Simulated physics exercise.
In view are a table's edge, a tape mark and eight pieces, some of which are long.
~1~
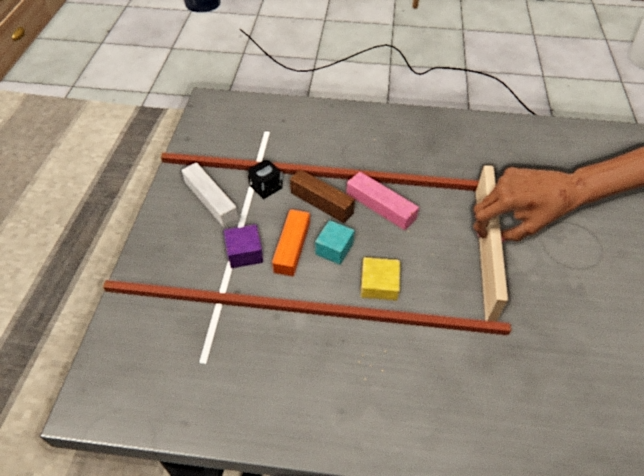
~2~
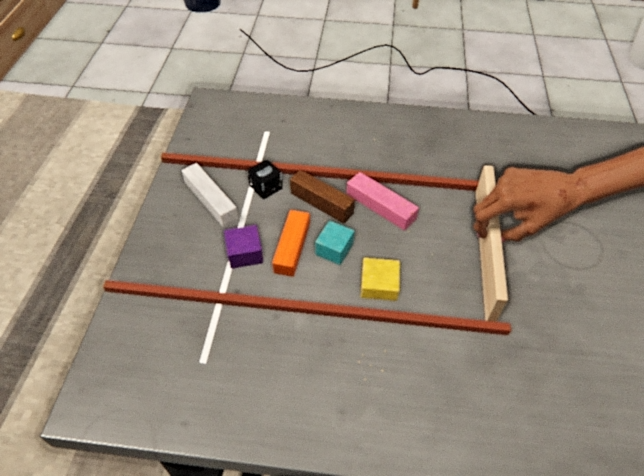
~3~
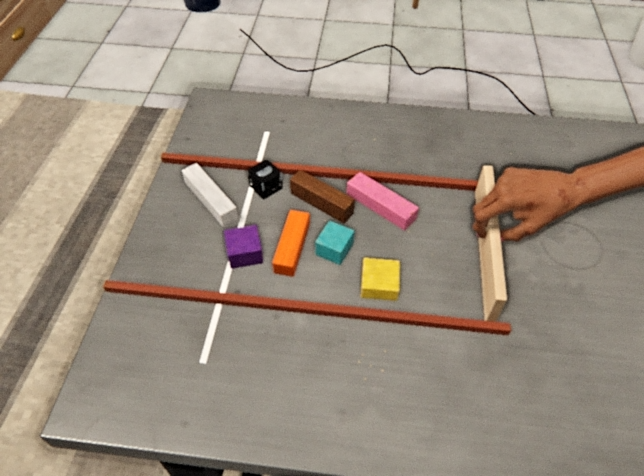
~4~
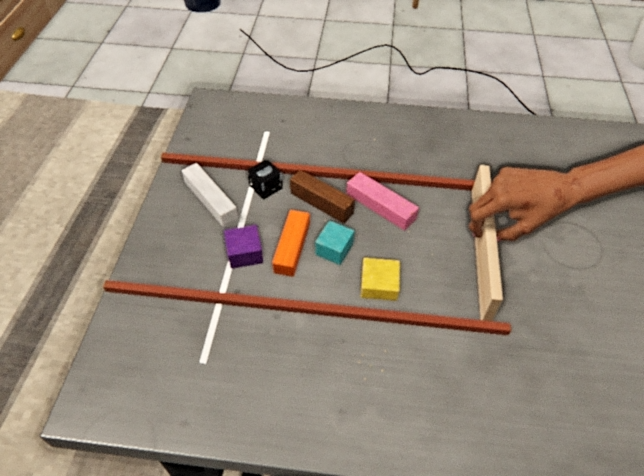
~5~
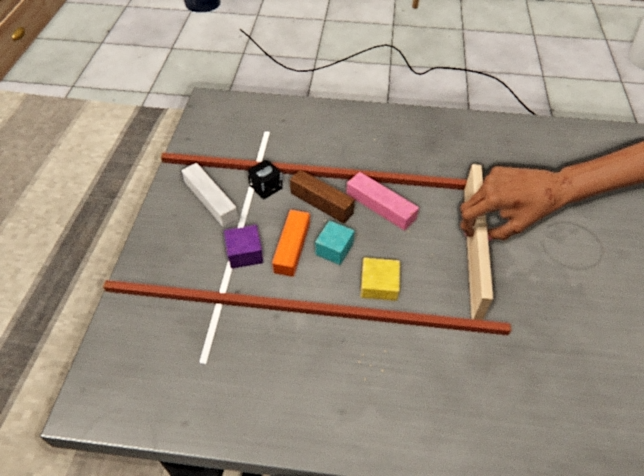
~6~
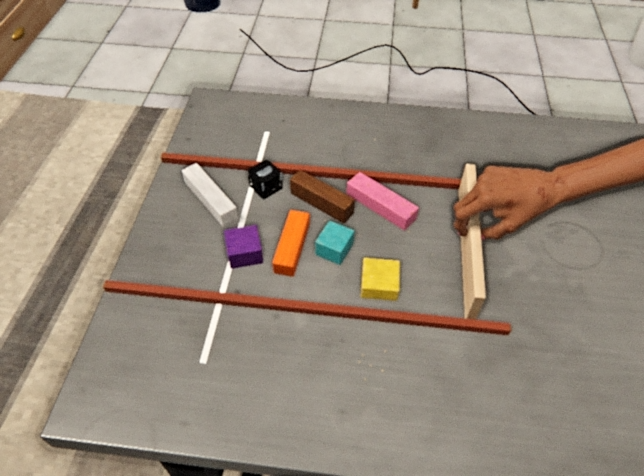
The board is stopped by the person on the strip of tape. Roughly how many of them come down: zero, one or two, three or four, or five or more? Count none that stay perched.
Not one drops.
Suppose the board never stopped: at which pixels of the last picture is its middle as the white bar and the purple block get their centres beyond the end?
Middle approx. at (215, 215), then approx. at (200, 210).
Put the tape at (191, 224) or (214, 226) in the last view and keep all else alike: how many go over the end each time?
First 3, second 0.
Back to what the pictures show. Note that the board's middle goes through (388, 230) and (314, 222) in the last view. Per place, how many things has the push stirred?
2, then 7.
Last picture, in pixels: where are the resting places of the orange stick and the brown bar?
First object about (192, 240); second object about (212, 202).
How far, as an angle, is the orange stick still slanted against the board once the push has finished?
The angle comes out near 10 degrees.
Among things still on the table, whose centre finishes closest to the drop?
Going by centres, it is the white bar.
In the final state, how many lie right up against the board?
Contact count: 4.
Soon after, none off yet; white bar at rest near (210, 194); purple block at rest near (244, 247); black case at rest near (265, 179).
At rest, the number that fall off is zero.
